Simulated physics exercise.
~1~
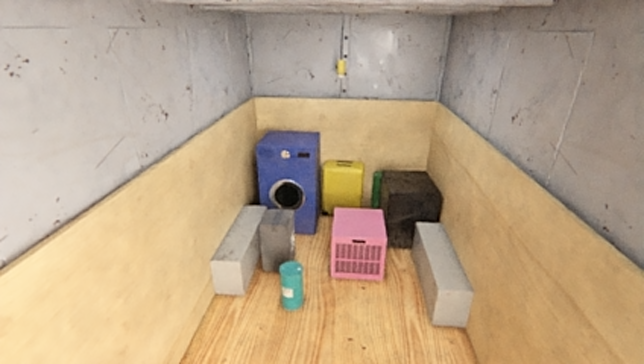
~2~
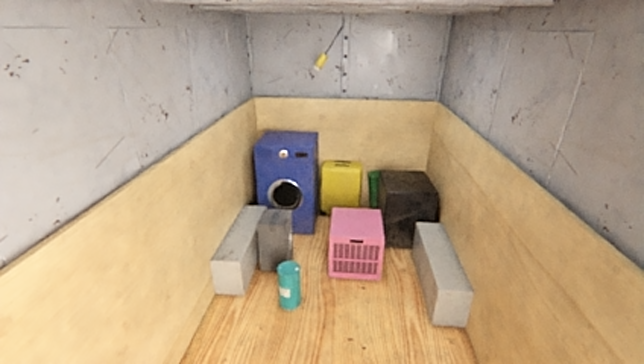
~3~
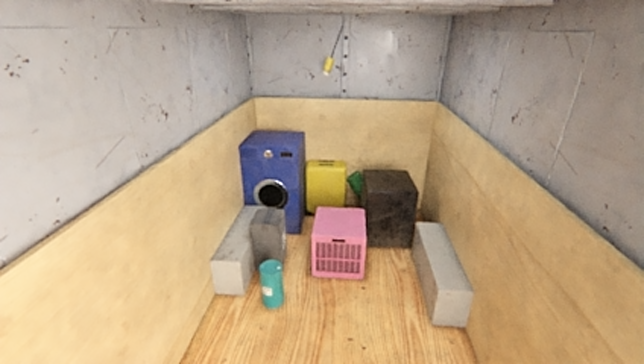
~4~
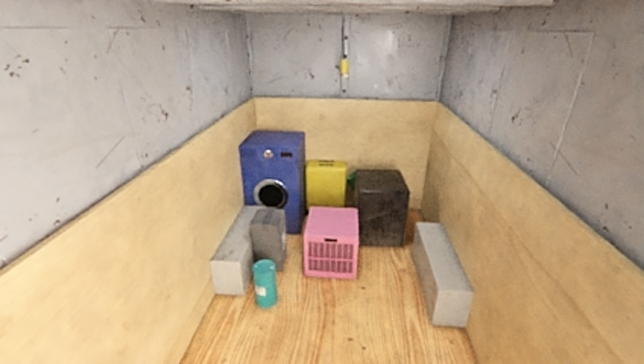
The clip opens on a cargo space with a wooden floor, where a blue appliance, a yellow case, a green canister, a black appliance, a pink chest, a grey box and a turquoise canister stand between pale wheel boxes. The hanging lamp swings left while the load barely moves. Then the black appliance, pink chest, yellow case and turquoise canister slide left, and the green canister leans over at the back. The blue appliance and grey box shift only slightly. Finally, the lamp hangs straight, the other items stand upright farther left, and the green canister remains tilted, mostly hidden behind the black appliance.
